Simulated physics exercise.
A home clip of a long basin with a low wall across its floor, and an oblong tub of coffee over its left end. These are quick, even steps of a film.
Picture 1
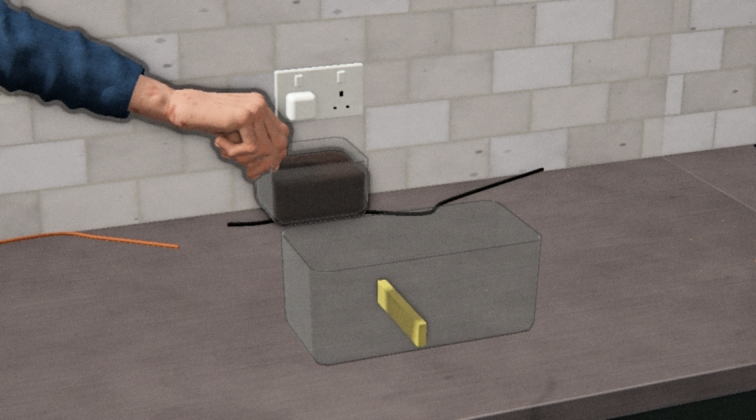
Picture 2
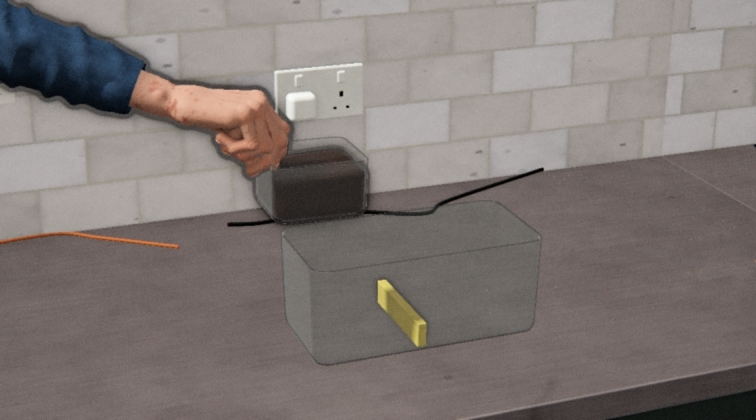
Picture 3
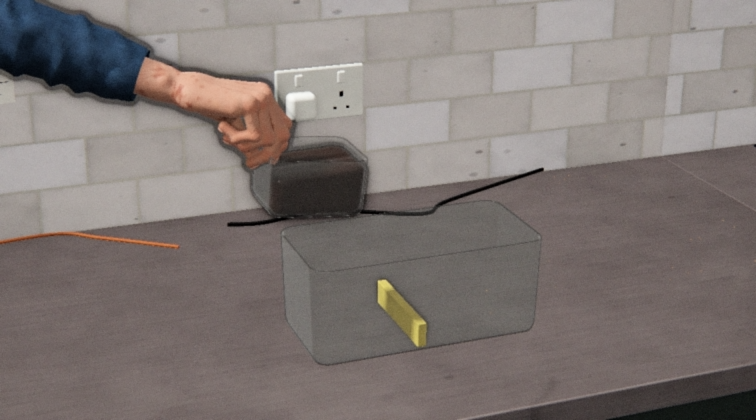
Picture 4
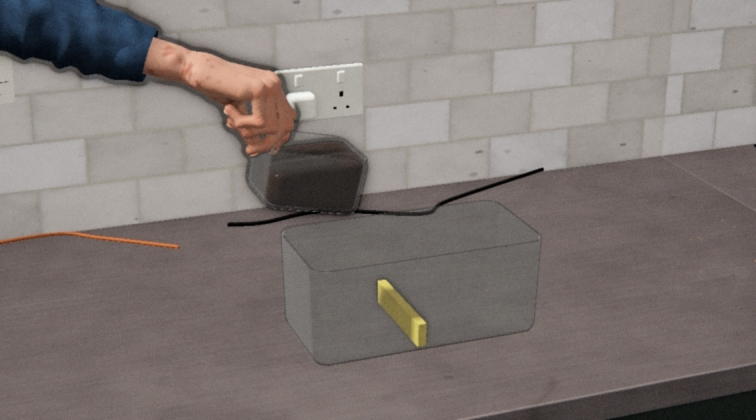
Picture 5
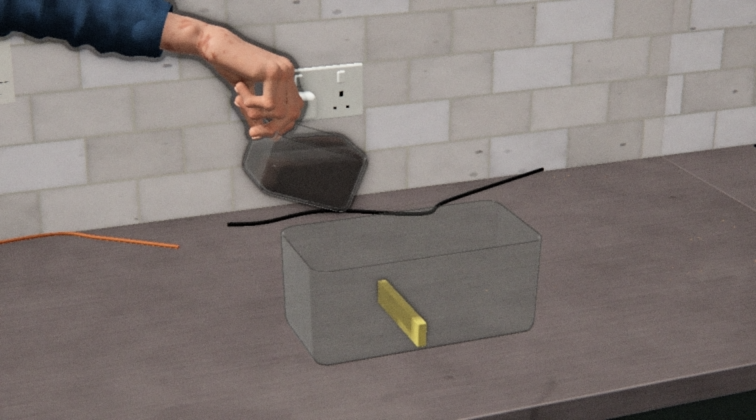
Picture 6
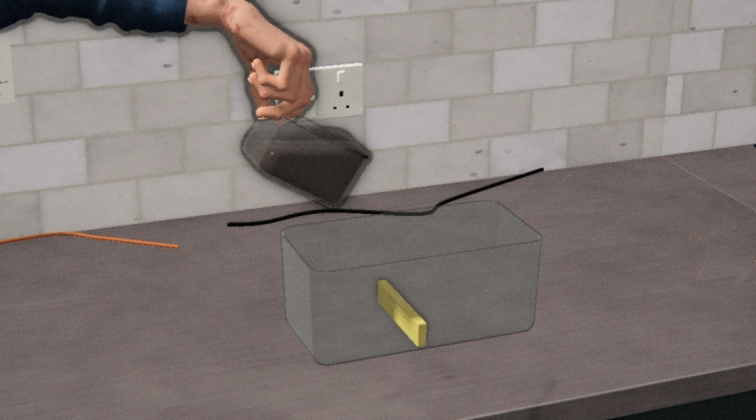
A grey-brown worktop before a pale tiled wall with a white socket is seen from slightly above by a still camera. A long clear basin with a yellow bar low inside sits in front of a smaller see-through tub of dark coffee, with black and orange cords behind and left. A blue-sleeved hand holds the tub nearly still, then lifts its left side, tilting it steadily rightward.
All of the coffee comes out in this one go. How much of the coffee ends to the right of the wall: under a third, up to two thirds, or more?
In the end over two thirds is right of the wall.
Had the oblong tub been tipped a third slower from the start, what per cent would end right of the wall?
Near 85 %.
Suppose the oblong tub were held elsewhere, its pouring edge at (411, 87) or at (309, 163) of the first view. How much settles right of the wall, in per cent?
The first gives 50 %, the second 45 %.
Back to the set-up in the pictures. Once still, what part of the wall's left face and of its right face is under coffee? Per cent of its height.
The left part 20 per cent, the right part 60.
A moment on, the tilt is 92° and 39 per cent is still to pour, 2 is left of the wall and 7 right of it.
Next, the tilt is 102° and 5 per cent is still to pour, 3 is left of the wall and 78 right of it.
Then the tilt is 102° and 0 per cent is still to pour, 18 is left of the wall and 75 right of it.
Later the tilt is 102° and 0 per cent is still to pour, 24 is left of the wall and 73 right of it.
Finally, 24 per cent lies left of the wall, 73 right of it and 3 outside.
